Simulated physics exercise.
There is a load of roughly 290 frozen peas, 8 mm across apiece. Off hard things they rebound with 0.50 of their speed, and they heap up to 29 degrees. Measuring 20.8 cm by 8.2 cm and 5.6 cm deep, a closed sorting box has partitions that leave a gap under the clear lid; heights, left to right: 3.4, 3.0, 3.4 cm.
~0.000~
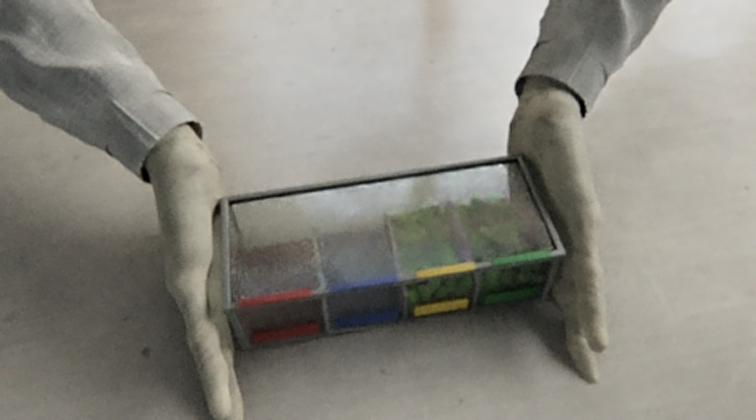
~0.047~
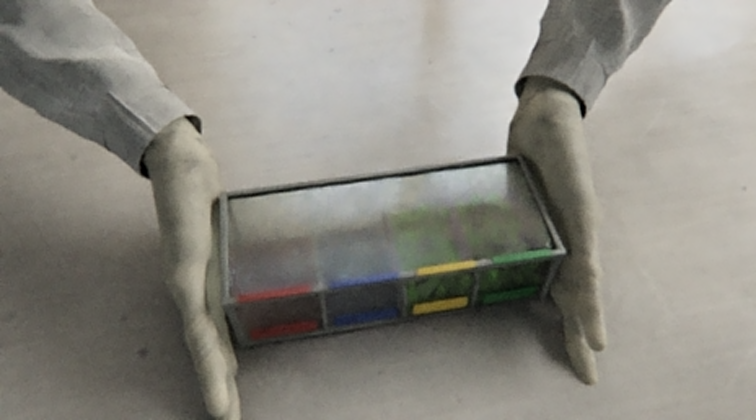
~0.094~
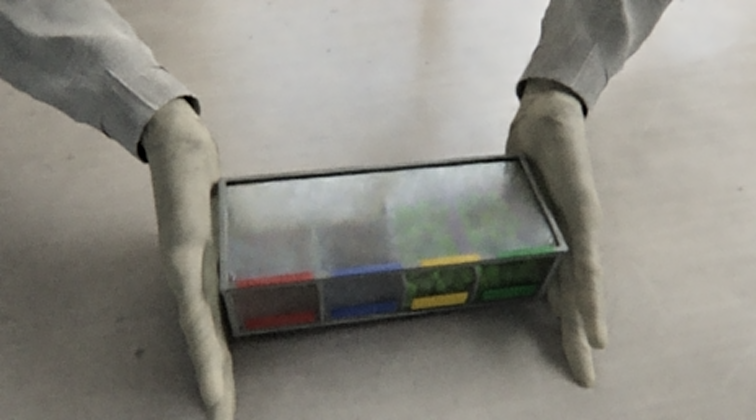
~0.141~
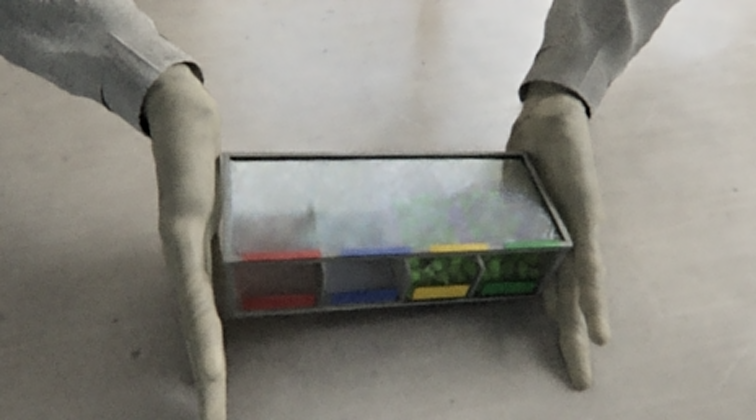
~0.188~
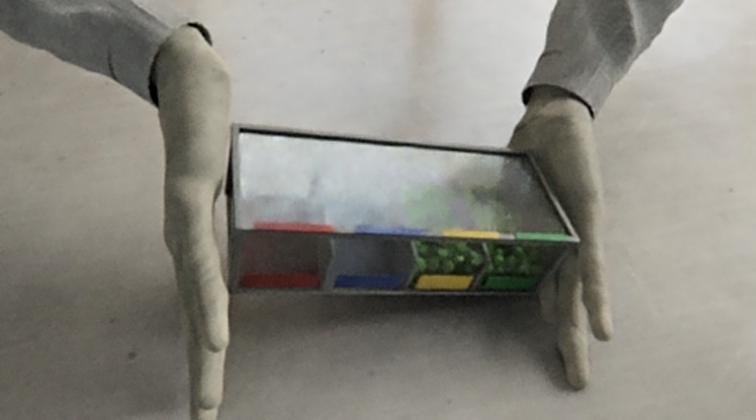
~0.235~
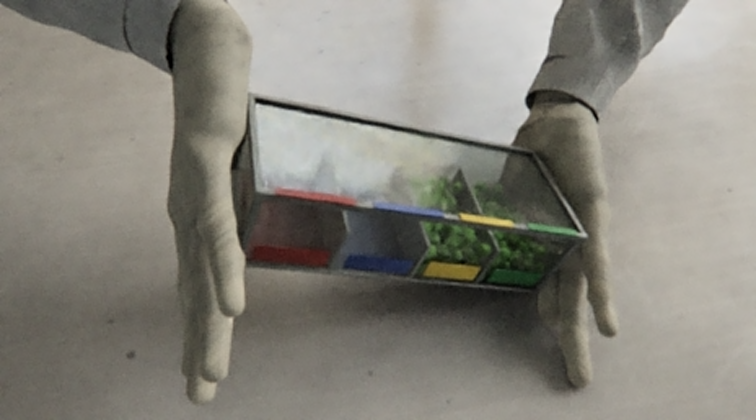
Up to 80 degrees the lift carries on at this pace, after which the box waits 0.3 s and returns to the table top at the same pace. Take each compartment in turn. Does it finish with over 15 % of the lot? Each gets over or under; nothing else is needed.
Red compartment ends under. Blue compartment ends under. Green compartment ends over. Yellow compartment ends over.
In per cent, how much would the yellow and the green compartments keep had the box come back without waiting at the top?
You'd end up with yellow at 35 per cent and green at 65 per cent.
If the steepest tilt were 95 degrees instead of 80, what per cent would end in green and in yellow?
In per cent, green gets 80, yellow gets 20.
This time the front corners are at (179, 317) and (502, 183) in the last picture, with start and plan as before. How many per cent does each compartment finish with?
You'd see red at 40 percent, blue at 10, green at 25 and yellow at 30 percent.
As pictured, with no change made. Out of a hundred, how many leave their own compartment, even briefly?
20 per cent or so.
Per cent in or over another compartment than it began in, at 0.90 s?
Roughly 15 percent.
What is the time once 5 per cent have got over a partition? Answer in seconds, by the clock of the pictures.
Somewhere near 0.70 s.
Then, at 0.90 s, tilt 80 degrees; green 60 %, yellow 40 %.
After 1.34 s, tilt 42 degrees; green 65 %, yellow 35 %.
After 1.85 s, tilt 0 degrees; green 65 %, yellow 35 %.
In the end, at 2.4 s, red 0 %, blue 0 %, green 65 %, yellow 35 %.
